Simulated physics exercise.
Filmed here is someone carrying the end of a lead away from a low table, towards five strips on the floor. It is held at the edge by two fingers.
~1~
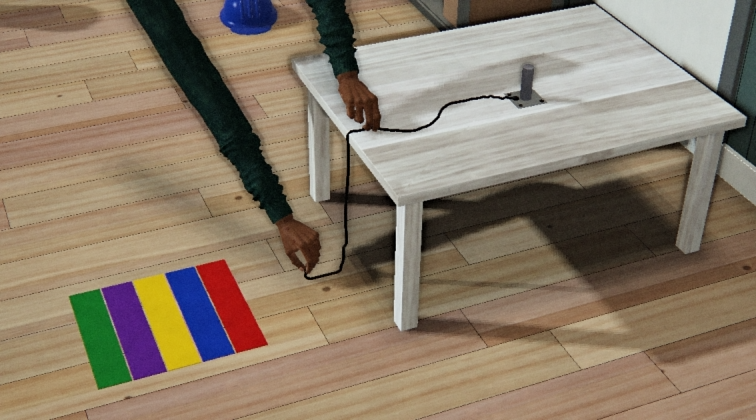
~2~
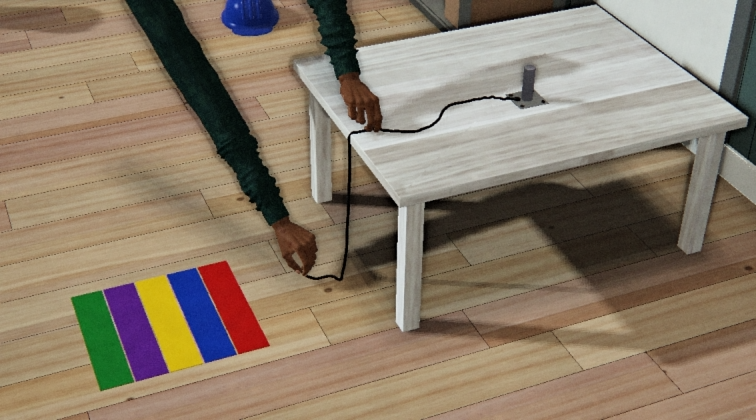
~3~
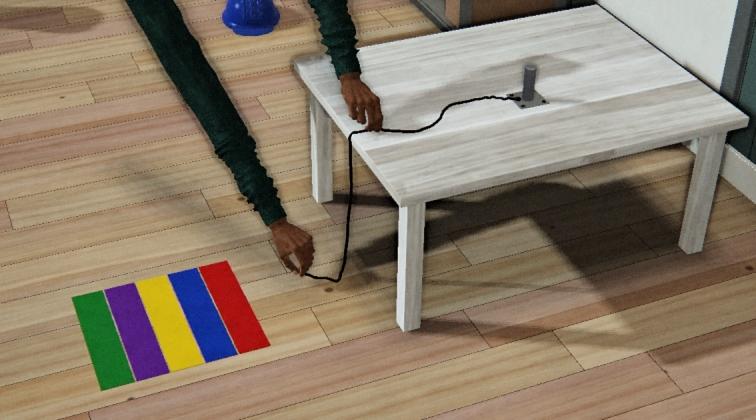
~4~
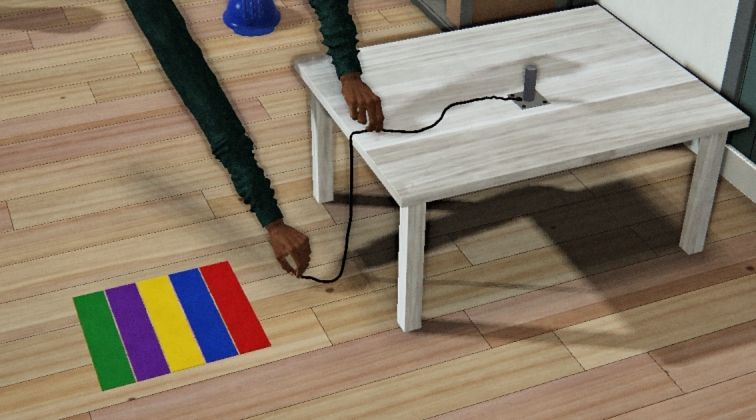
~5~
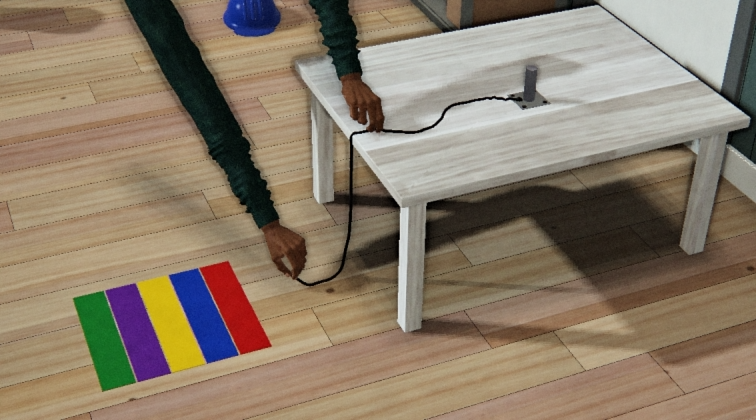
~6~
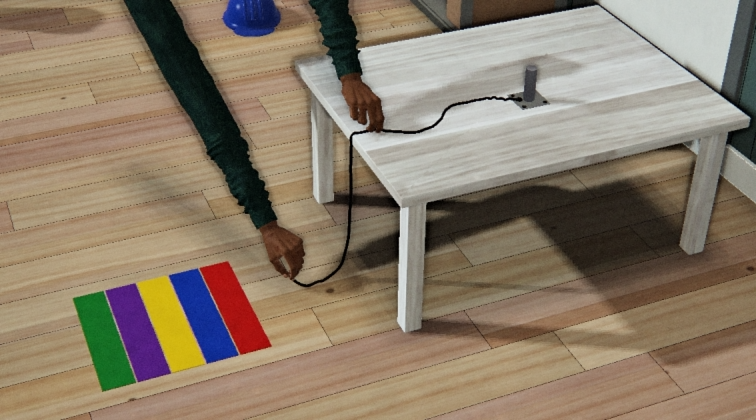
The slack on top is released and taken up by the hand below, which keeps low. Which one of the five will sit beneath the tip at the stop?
The yellow strip will.
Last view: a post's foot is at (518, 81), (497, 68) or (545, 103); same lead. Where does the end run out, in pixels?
The places are (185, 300), (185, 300) and (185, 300).
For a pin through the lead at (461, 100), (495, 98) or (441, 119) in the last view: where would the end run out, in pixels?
It would sit near (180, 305) the first time, (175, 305) the second and (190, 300) the third.
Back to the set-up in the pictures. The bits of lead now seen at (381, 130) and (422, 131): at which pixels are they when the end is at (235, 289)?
Around (356, 136) and (396, 129).
Soon after, end near (235, 289); over red.
Then, end near (194, 300); over blue.
At full stretch, end near (169, 306); over yellow. The yellow one.
